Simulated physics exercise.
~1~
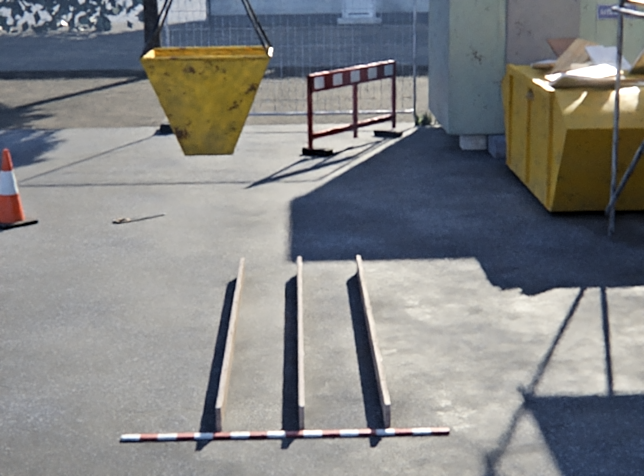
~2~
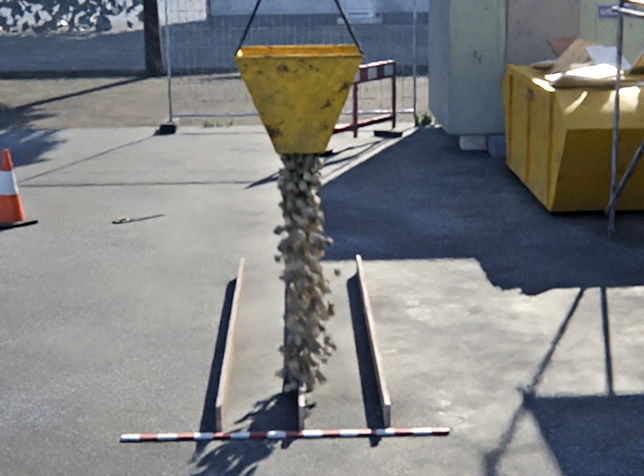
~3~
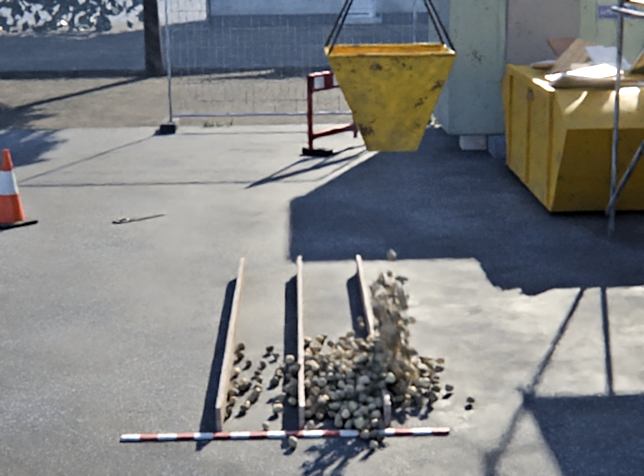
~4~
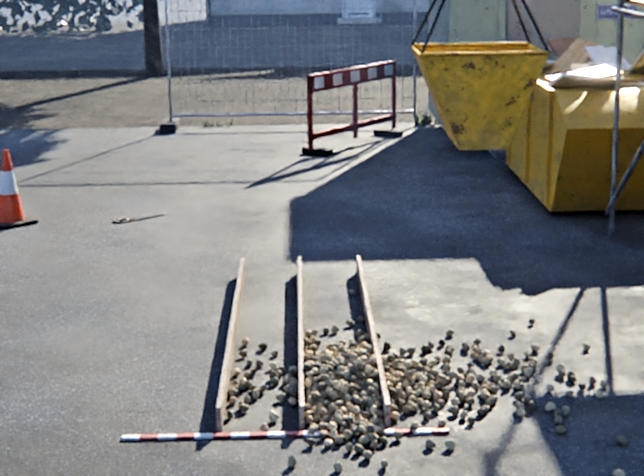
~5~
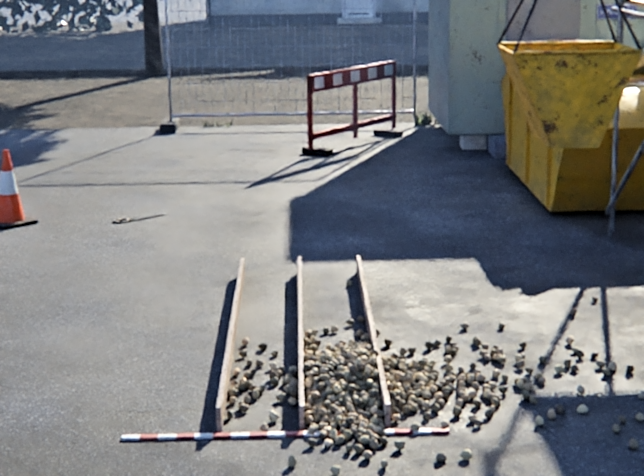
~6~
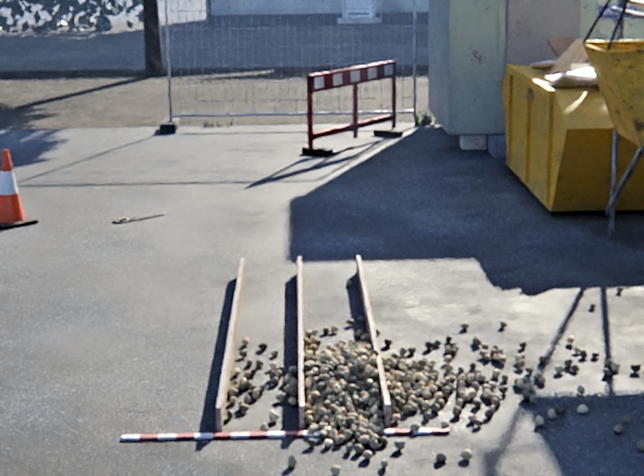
To begin with, a yellow skip hangs above a paved yard, over three low boards laid in front of a red and white staff. As it moves steadily to the right, round stones pour from its bottom in a thick column around the middle board. The last of them drop near the right board, and the emptied skip keeps travelling toward the big yellow container. Stones scatter and roll beyond the boards before settling. At the end most lie heaped in the right bay, many are strewn to its right, and only a few rest in the left bay.
